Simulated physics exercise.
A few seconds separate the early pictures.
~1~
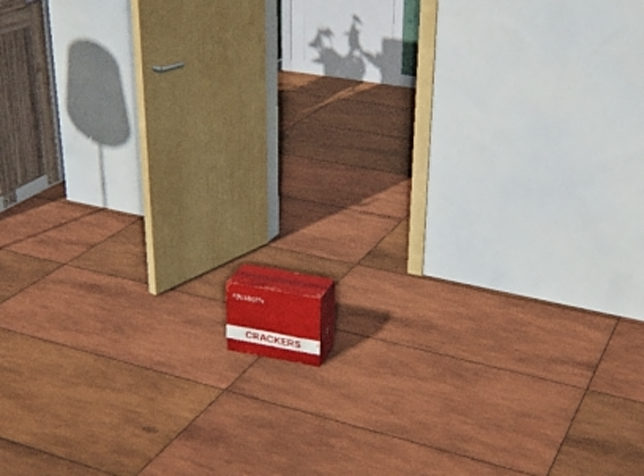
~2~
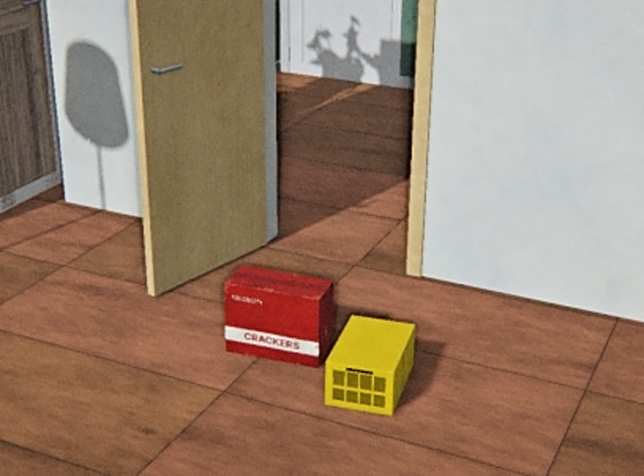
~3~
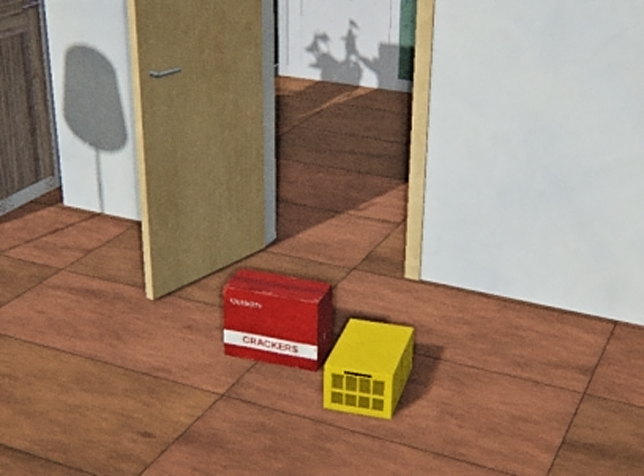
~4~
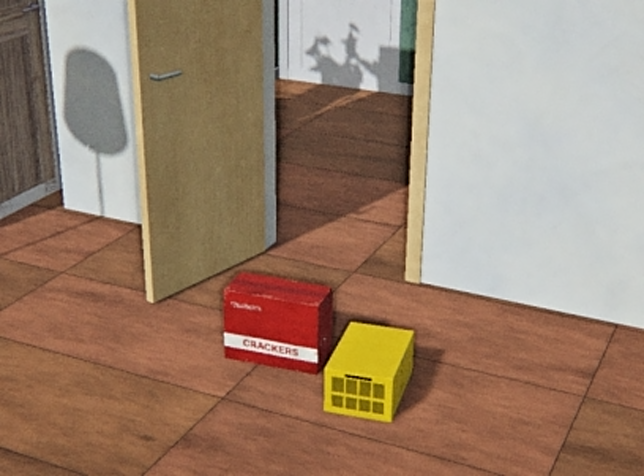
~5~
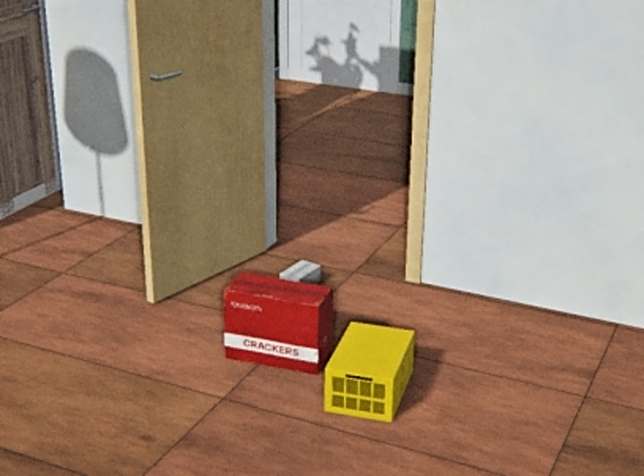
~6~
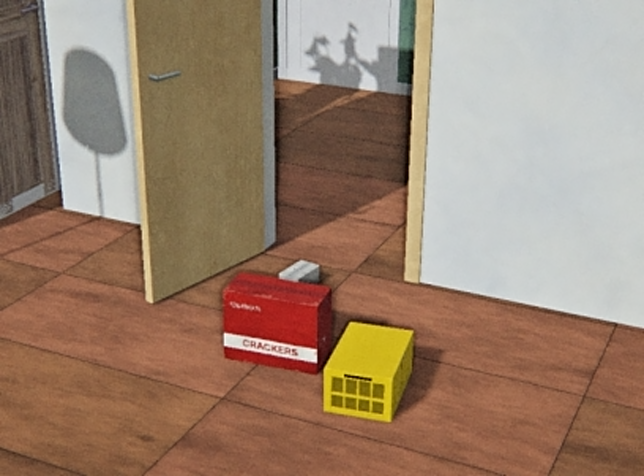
A wide-open wooden door stands at left beside a pale wall, seen from slightly above across a reddish-brown tiled floor, with shadows on the wall beyond. A red crackers box sits near the doorway; a yellow crate appears to its right, then a small white box behind it. The door and boxes stay still, while the view shifts very slightly.
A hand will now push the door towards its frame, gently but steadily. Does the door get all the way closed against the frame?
Yes.
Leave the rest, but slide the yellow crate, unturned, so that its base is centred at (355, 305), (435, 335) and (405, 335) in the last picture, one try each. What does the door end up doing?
The first time it gets stopped, the second time it closes all the way, the third time it closes all the way.
Then, 1.20 s past the last view, door at 65°.
Then, 1.80 s past the last view, door at 36°; white box displaced about its own width near (327, 272).
Then, 2.30 s past the last view, door at 12°; white box displaced well along near (357, 262).
Finally, door at 0°; moved from the start, white box; the other 2 still in place. Final places as the last picture's camera would see them, white box near (370, 253).
